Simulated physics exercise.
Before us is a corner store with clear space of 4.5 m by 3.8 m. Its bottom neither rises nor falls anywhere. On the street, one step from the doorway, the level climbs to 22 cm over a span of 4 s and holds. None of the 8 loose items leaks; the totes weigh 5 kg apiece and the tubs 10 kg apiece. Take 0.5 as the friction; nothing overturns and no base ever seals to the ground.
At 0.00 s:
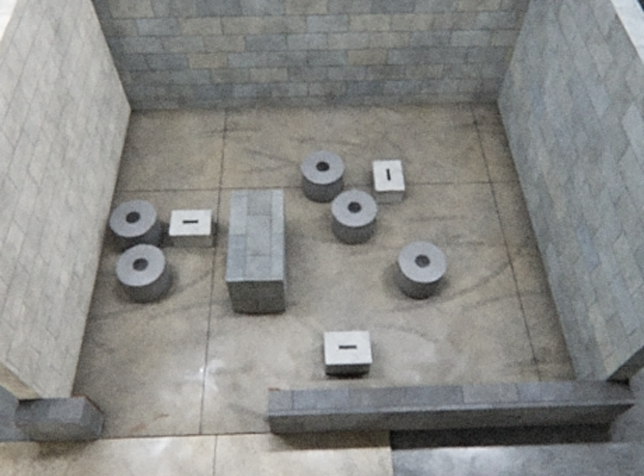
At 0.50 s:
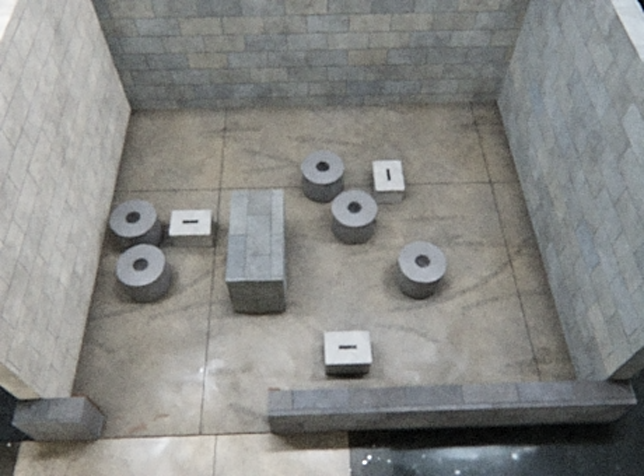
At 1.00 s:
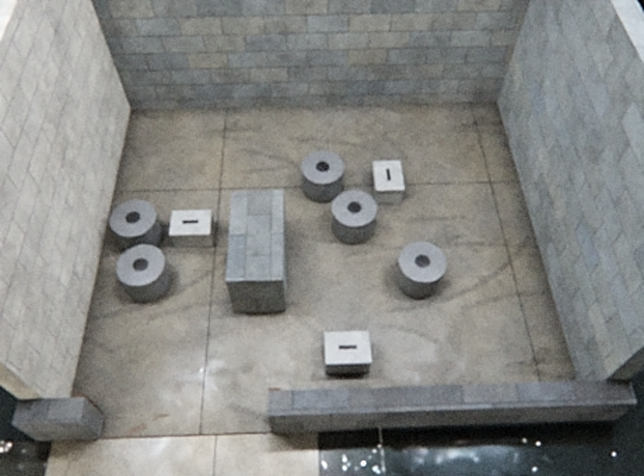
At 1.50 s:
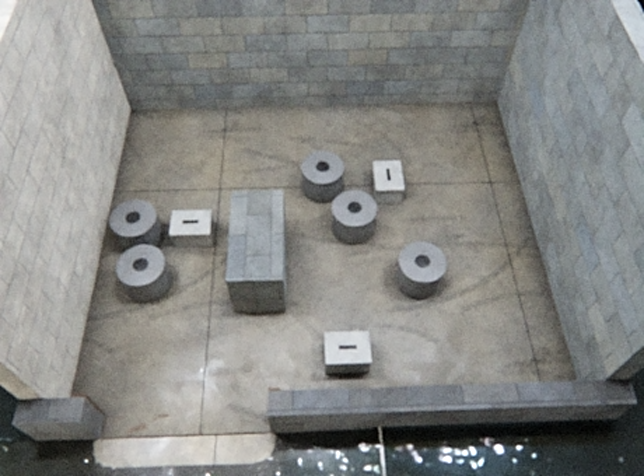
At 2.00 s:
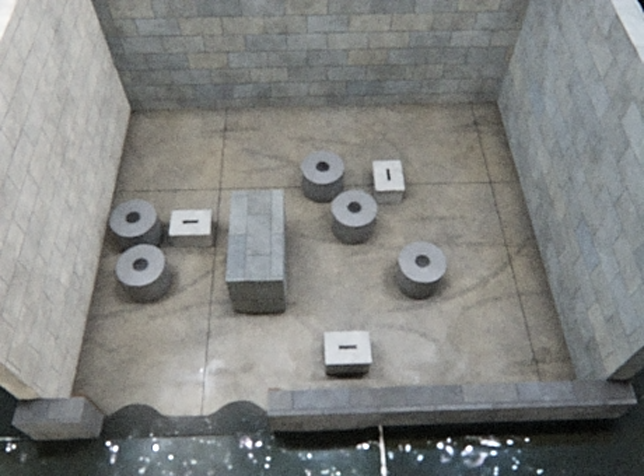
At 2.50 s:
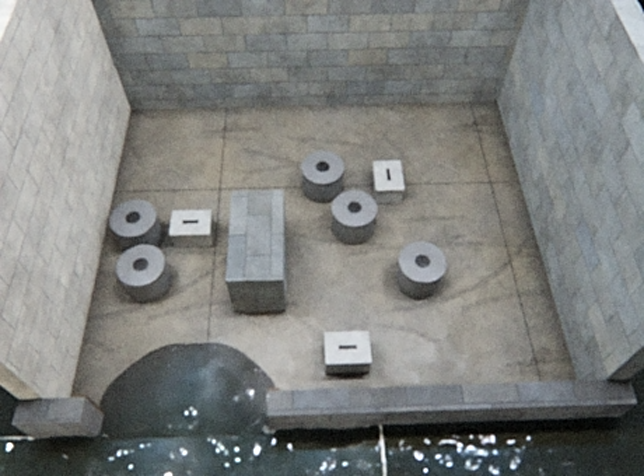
In this clip, dark water spreads along the front of a walled space holding gray cylinders and blocks, then enters through the gap at the front left and forms a rounded pool on the floor, while the objects stay still.
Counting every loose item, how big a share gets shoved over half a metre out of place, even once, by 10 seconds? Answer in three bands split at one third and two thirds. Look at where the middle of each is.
One third to two thirds.
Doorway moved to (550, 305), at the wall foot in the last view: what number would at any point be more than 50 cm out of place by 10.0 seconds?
You'd get 8 in that case.
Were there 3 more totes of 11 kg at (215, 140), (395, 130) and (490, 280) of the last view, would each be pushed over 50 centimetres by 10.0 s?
One by one, in that order: Above it, above it, below it.
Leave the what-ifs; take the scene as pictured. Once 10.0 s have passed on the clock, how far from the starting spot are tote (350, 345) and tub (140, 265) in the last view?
First 30 cm, then 200 cm.
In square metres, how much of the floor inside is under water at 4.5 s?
Somewhere about 5.5 m2, give or take.
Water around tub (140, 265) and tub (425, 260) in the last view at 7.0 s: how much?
Some 12 cm at the first, some 3 cm at the second.
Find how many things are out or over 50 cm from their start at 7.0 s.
The number by then is 3.
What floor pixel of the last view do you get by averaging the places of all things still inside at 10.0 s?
They average out to somewhere around (347, 214).
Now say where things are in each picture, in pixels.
The first picture shows a tote at (191, 222) rests on the ground; a tub at (133, 218) rests on the ground; water covers 0.0 m2; 0 of 8 have shifted.
The second picture shows a tote at (191, 222) rests on the ground; a tub at (133, 218), on the bottom; water covers 0.0 m2; 0 of 8 have shifted.
The third picture shows a tote at (191, 222) rests on the ground; a tub at (133, 218) rests on the ground; water covers 0.0 m2; 0 of 8 have shifted.
The fourth picture shows a tote at (191, 222) rests on the ground; a tub at (133, 218), on the bottom; water covers 0.0 m2; 0 of 8 have shifted.
The fifth picture shows a tote at (191, 222) rests on the ground; a tub at (133, 218), on the bottom; 0.0 m2 under water; 0 of 8 have shifted.
The sixth picture shows a tote at (191, 222), on the bottom; a tub at (133, 218), on the bottom; 0.7 m2 under water; 0 of 8 have shifted.
After 3.5 s 0 of 8 are over 50 cm from their spots; 0 afloat.
After 4.5 s 1 of 8 are over 50 cm from their spots; 0 afloat.
After 7.0 s 3 of 8 are over 50 cm from their spots; 3 afloat.
After 10.0 s 4 of 8 are over 50 cm from their spots, and 4 have been at some point; 6 afloat.
